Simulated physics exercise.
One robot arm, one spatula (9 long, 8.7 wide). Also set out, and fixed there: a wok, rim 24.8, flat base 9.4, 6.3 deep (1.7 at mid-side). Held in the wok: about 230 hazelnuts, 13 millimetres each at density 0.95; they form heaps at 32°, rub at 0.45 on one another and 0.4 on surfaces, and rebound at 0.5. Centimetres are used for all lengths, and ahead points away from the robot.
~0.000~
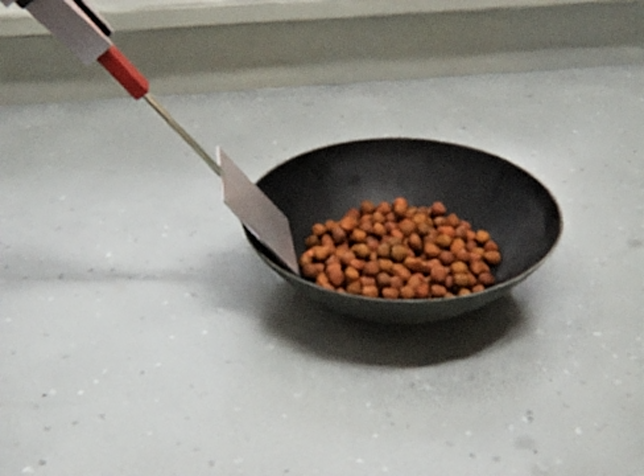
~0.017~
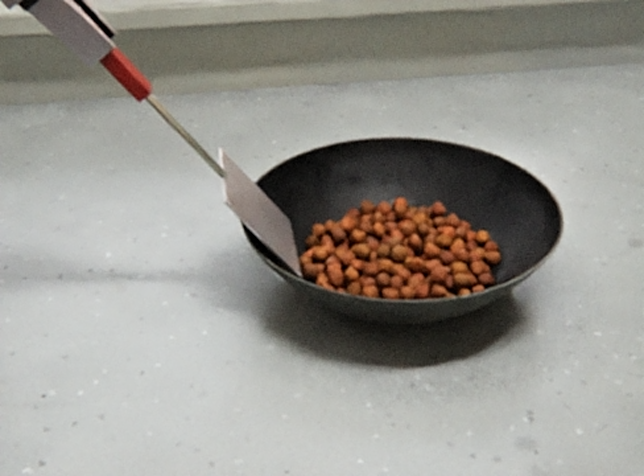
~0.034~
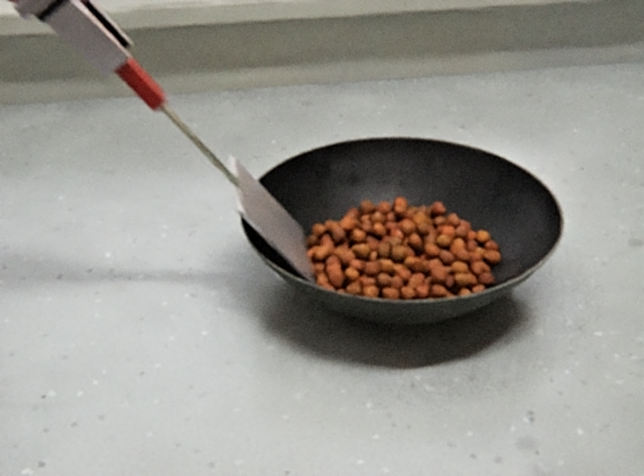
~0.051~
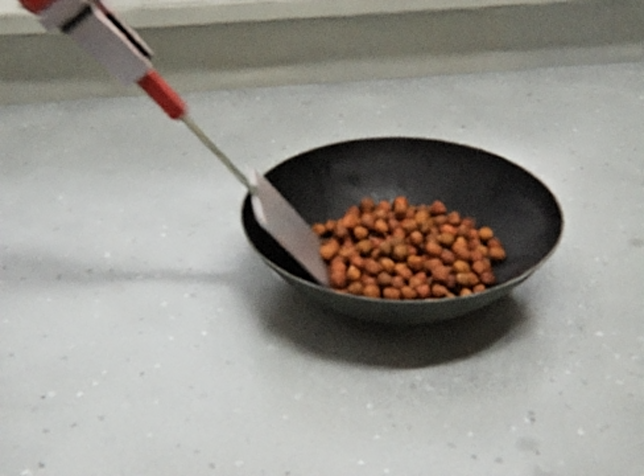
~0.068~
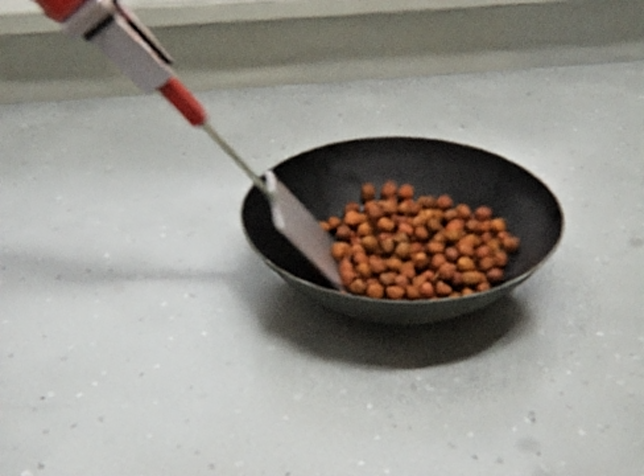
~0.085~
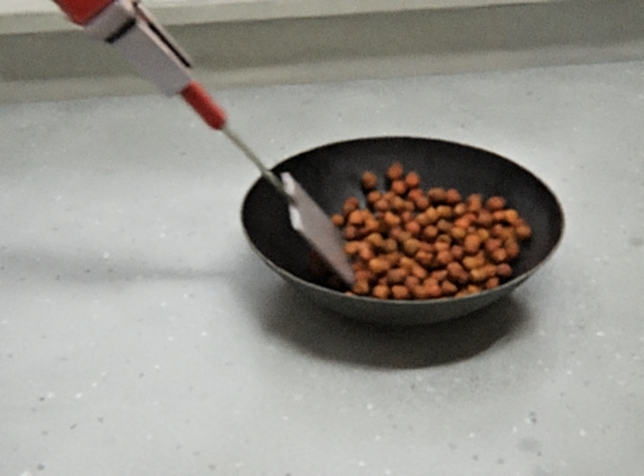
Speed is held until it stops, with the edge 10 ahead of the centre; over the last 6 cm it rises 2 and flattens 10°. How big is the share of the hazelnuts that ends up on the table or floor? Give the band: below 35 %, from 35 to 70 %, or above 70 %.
From 35 to 70 %.
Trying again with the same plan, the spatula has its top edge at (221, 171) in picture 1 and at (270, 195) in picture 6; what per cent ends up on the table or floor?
Around 40 per cent finishes on the table or floor.
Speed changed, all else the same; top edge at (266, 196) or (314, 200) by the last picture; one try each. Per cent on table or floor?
I'd estimate close to 50 and 65 in a hundred.
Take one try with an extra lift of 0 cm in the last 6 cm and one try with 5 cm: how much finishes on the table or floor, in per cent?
60 and 50 per cent.
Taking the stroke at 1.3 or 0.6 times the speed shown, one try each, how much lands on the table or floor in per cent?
Try one about 65 %, try two about 40 %.
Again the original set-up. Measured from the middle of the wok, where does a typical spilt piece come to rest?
Distance, approx.: 34 cm.
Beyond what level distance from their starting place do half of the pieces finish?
Some 17 cm.
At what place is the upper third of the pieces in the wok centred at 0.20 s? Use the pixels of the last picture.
It is centred at roughly (509, 196).
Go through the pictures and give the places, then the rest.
The spatula top edge at (220, 172), sloping 54°; upper third of the load around (396, 251), from x 305 to 490, top at y 205; 230 in the wok, in the first picture.
The spatula top edge at (222, 174), sloping 54°; upper third of the load around (396, 251), from x 305 to 490, top at y 205, in the second picture.
The spatula top edge at (236, 182), sloping 54°; upper third of the load around (396, 251), from x 305 to 490, top at y 205, in the third picture.
The spatula top edge at (255, 191), sloping 54°; upper third of the load around (399, 246), from x 310 to 495, top at y 205, in the fourth picture.
The spatula top edge at (273, 197), sloping 54°; upper third of the load around (406, 237), from x 315 to 510, top at y 190, in the fifth picture.
The spatula top edge at (292, 200), sloping 54°; upper third of the load around (439, 233), from x 315 to 520, top at y 175; 230 in the wok, in the sixth picture.
After 0.14 s, sloping 54°, highest piece 7 above the table; 230 in the wok.
After 0.20 s, sloping 51°, highest piece 8 above the table; 224 in the wok, 6 on the blade or in flight.
After 0.43 s, sloping 44°, highest piece 18 above the table; 104 in the wok, 42 on the table or floor, 84 on the blade or in flight.
After 1.48 s, sloping 44°, highest piece 7 above the table; 126 on the table or floor, 104 in the wok.
In the end, 126 on the table or floor, 104 in the wok. That is 55 % on the table or floor.
